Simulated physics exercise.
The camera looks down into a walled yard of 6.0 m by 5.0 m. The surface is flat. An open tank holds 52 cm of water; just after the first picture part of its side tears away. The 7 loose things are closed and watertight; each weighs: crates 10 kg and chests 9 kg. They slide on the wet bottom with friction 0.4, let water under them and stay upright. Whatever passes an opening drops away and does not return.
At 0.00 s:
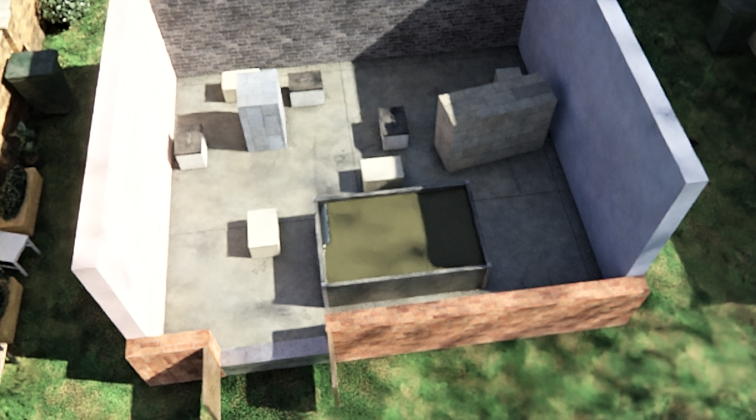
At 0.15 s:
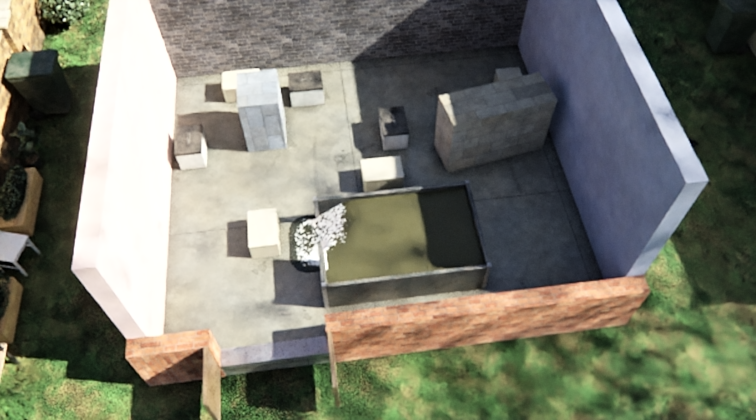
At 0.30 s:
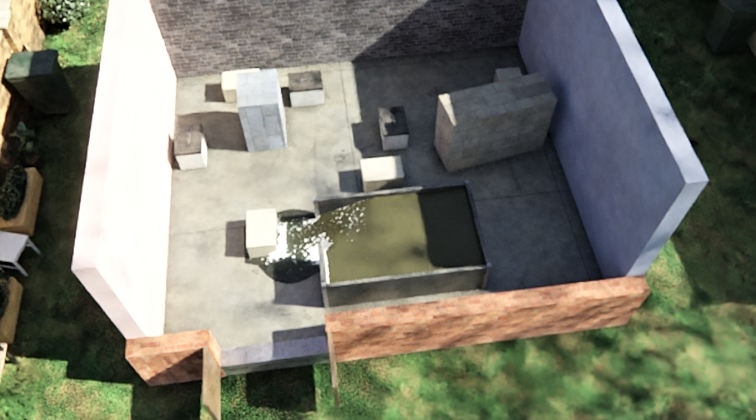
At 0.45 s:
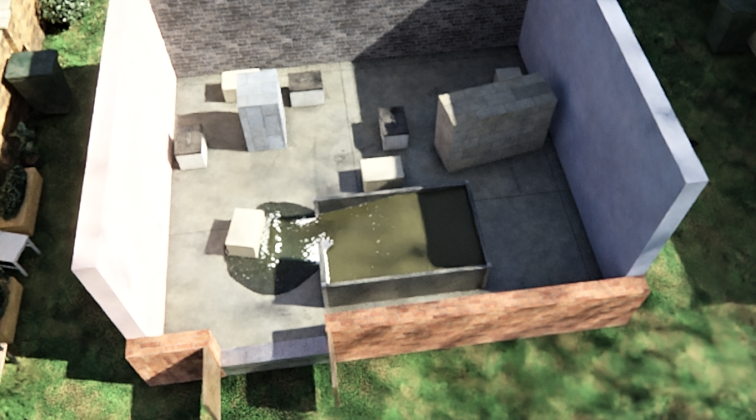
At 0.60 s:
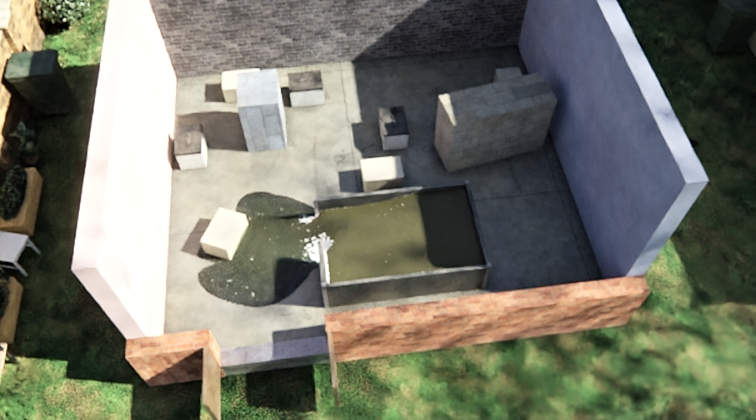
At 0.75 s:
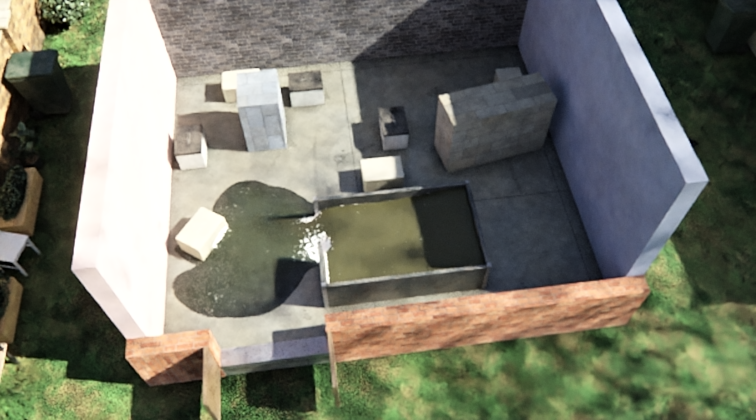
Water bursts from the left side of an open tank in a walled yard scattered with pale blocks, splashing white onto the concrete. It spreads leftward in a dark, widening pool and reaches the nearest block. That block turns and slides left with the water, while the other blocks stay put.
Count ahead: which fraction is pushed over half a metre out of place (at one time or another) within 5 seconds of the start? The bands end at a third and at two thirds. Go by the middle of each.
Share: From one to two thirds.
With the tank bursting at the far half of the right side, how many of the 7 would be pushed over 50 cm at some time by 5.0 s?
In that case 0 of them.
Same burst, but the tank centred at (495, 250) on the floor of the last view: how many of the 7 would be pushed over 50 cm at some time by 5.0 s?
In that case 3 of them.
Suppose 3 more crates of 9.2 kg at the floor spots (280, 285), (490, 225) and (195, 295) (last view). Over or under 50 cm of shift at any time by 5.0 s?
In that order: More, less, past it.
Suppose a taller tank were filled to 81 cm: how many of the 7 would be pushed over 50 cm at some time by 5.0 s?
Then 4.
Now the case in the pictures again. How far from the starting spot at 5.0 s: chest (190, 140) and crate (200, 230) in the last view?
In turn: 200 cm, 300 cm.
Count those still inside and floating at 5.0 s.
I count 2.
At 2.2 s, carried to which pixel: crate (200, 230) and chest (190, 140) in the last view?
Around (175, 185) and (187, 103).
After 1.1 s 1 of 7 are over 50 cm from their spots; 0 afloat.
After 2.2 s 2 of 7 are over 50 cm from their spots; 2 afloat.
After 3.5 s 2 of 7 are over 50 cm from their spots; 2 afloat.
After 5.0 s 4 of 7 are over 50 cm from their spots, and 4 have been at some point; 2 afloat.
